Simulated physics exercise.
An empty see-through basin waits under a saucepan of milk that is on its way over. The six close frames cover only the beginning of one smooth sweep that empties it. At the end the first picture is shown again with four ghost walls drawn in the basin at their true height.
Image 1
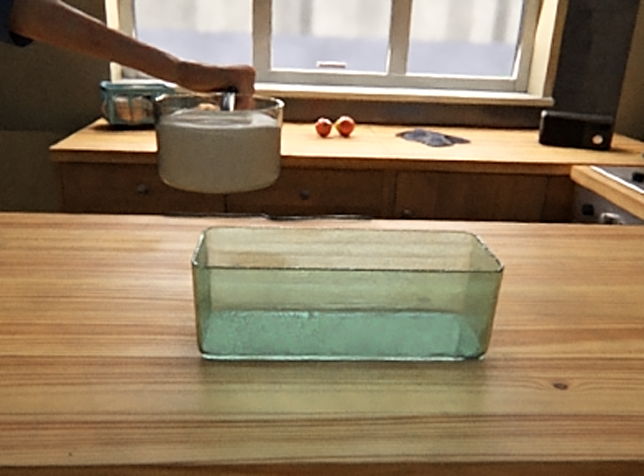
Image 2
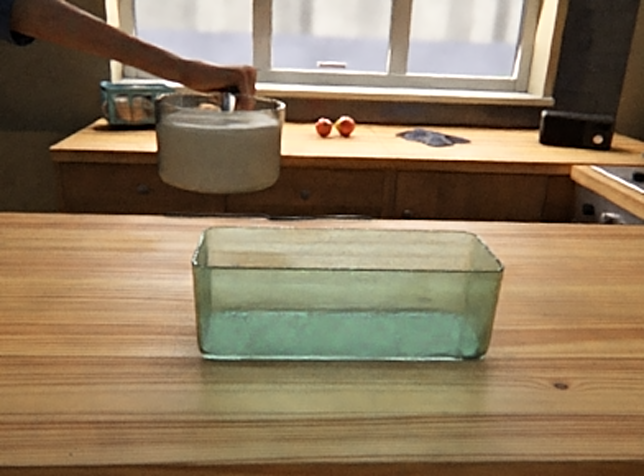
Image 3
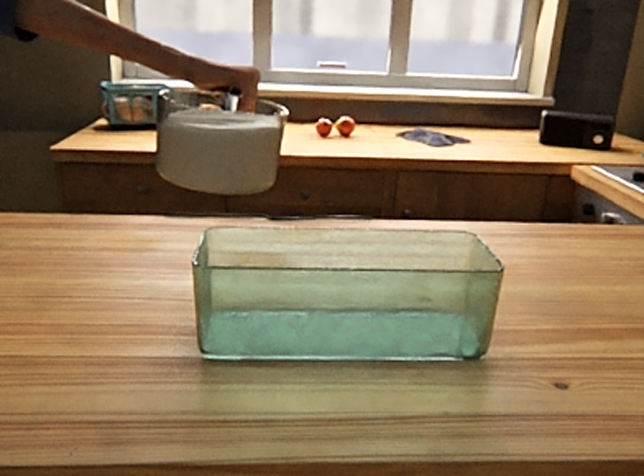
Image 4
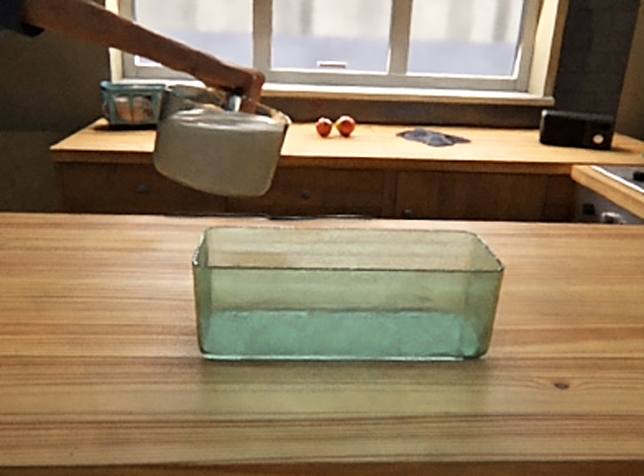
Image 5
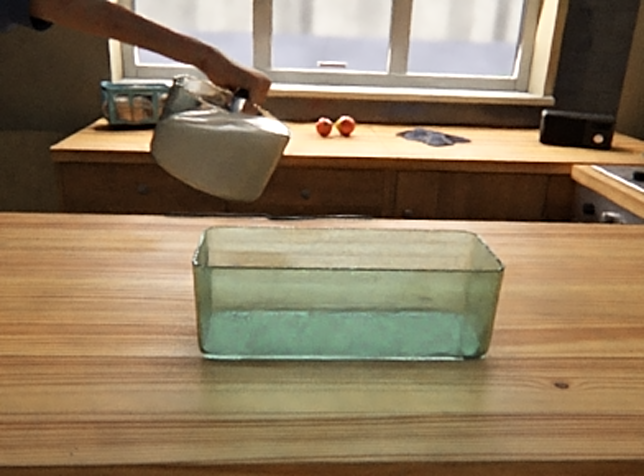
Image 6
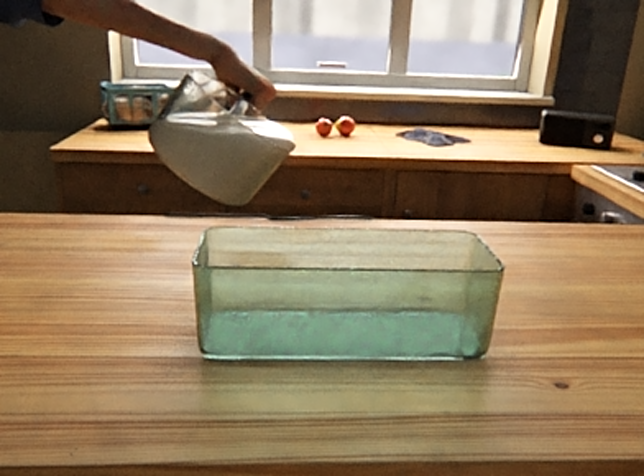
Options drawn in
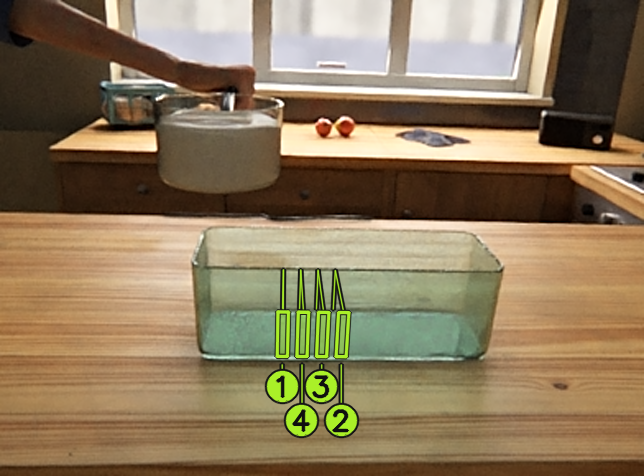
The clip shows a hand holding a clear saucepan of milk above and to the left of a see-through rectangular basin on a wooden counter, first keeping it upright, then tilting it steadily to the right until milk reaches over the lip.
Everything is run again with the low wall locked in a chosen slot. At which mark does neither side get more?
3 works best here.
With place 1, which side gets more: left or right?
The right side.
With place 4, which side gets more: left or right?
The right one.
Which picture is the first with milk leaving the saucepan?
In picture 6.
In lime, 1 at (282, 364); 2 at (341, 364); 3 at (321, 364); 4 at (301, 364).
With 1, about 6 % ends left of the wall and 93 % right of it.
With 2, about 75 % ends left of the wall and 17 % right of it; 8 % is lost outside.
With 3, about 48 % ends left of the wall and 51 % right of it.
With 4, about 13 % ends left of the wall and 86 % right of it.
